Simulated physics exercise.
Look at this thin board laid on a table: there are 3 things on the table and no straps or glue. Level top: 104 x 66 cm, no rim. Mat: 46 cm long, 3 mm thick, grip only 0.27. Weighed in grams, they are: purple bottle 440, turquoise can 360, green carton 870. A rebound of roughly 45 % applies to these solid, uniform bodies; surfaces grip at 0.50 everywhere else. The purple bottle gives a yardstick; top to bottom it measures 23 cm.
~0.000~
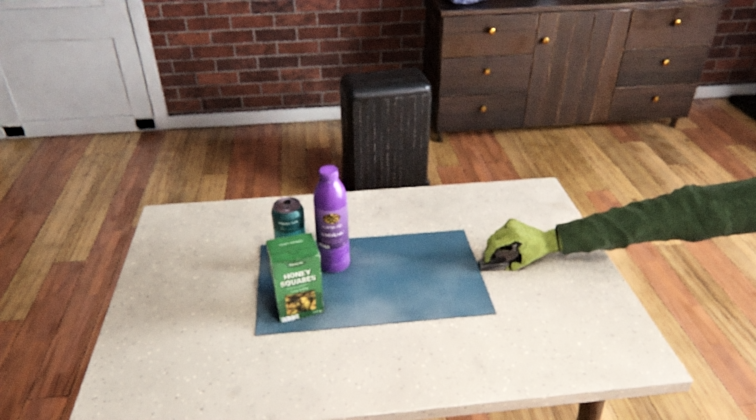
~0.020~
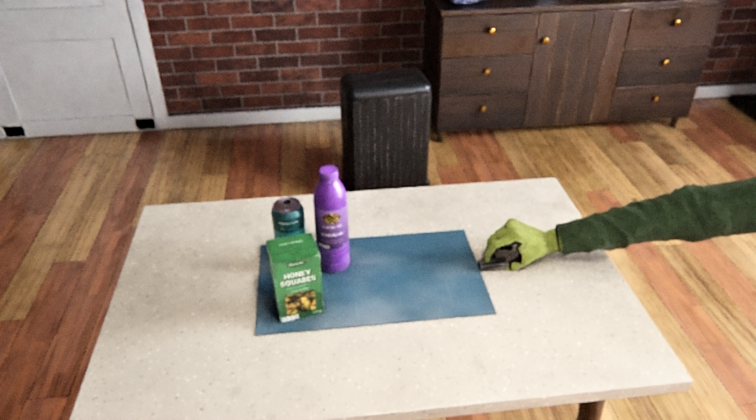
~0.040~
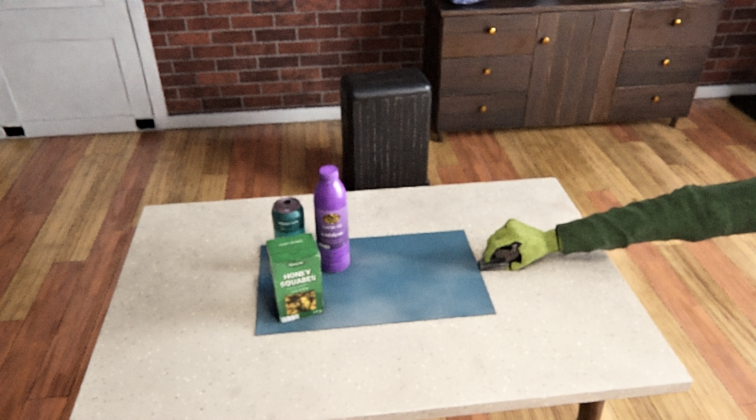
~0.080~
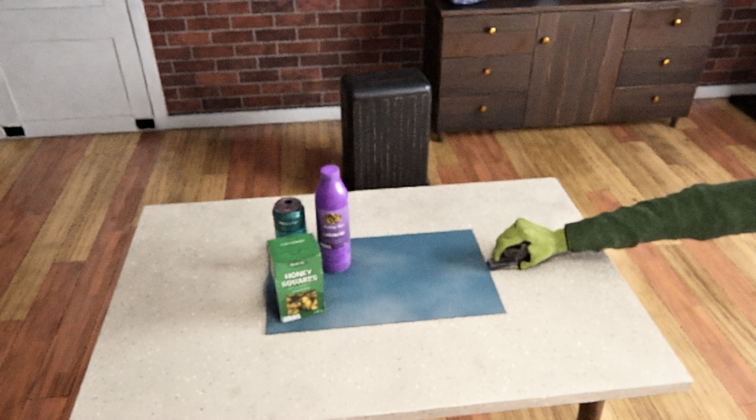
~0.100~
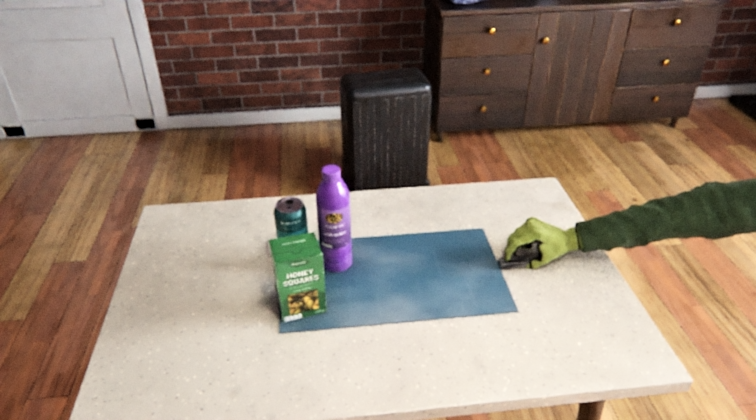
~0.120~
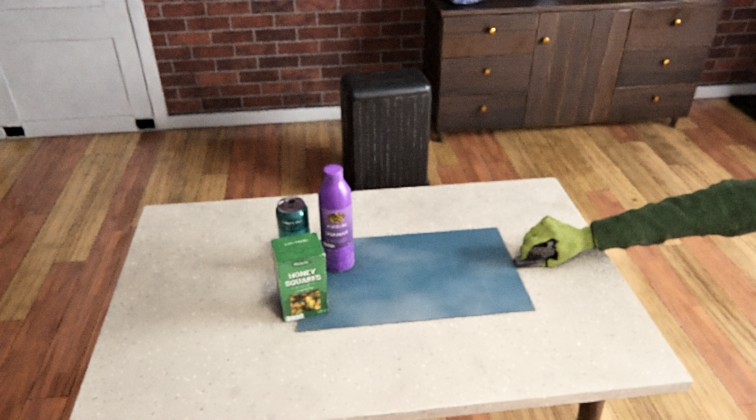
The clip opens on a pale table where a purple bottle, a turquoise can and a green carton stand on a blue mat, its right edge gripped by a green-gloved hand. After a still start, the hand pulls the mat rightward; it slides beneath the items, which shift only slightly right and stay upright.
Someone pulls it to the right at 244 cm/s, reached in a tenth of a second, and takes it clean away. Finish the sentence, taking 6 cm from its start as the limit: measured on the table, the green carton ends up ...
The green carton ends up near its start.
Around 0.22 s, mat out by 32 cm; green carton shifted 3 cm near (311, 276); turquoise can at 7° to upright; purple bottle shifted 4 cm.
Around 0.32 s, mat out by 56 cm; green carton shifted 2 cm near (309, 277); purple bottle at 9° to upright; turquoise can at 8° to upright.
Around 0.52 s, mat out by 103 cm; green carton shifted 3 cm near (310, 278); purple bottle at 9° to upright; turquoise can at 3° to upright.
Around 0.92 s, mat out by 108 cm; green carton shifted 3 cm near (310, 278); purple bottle at 3° to upright; turquoise can shifted 2 cm.
Finally (2.0 s), all 3 still in place (within 6 cm). Final places as that camera would see them, green carton near (310, 278).
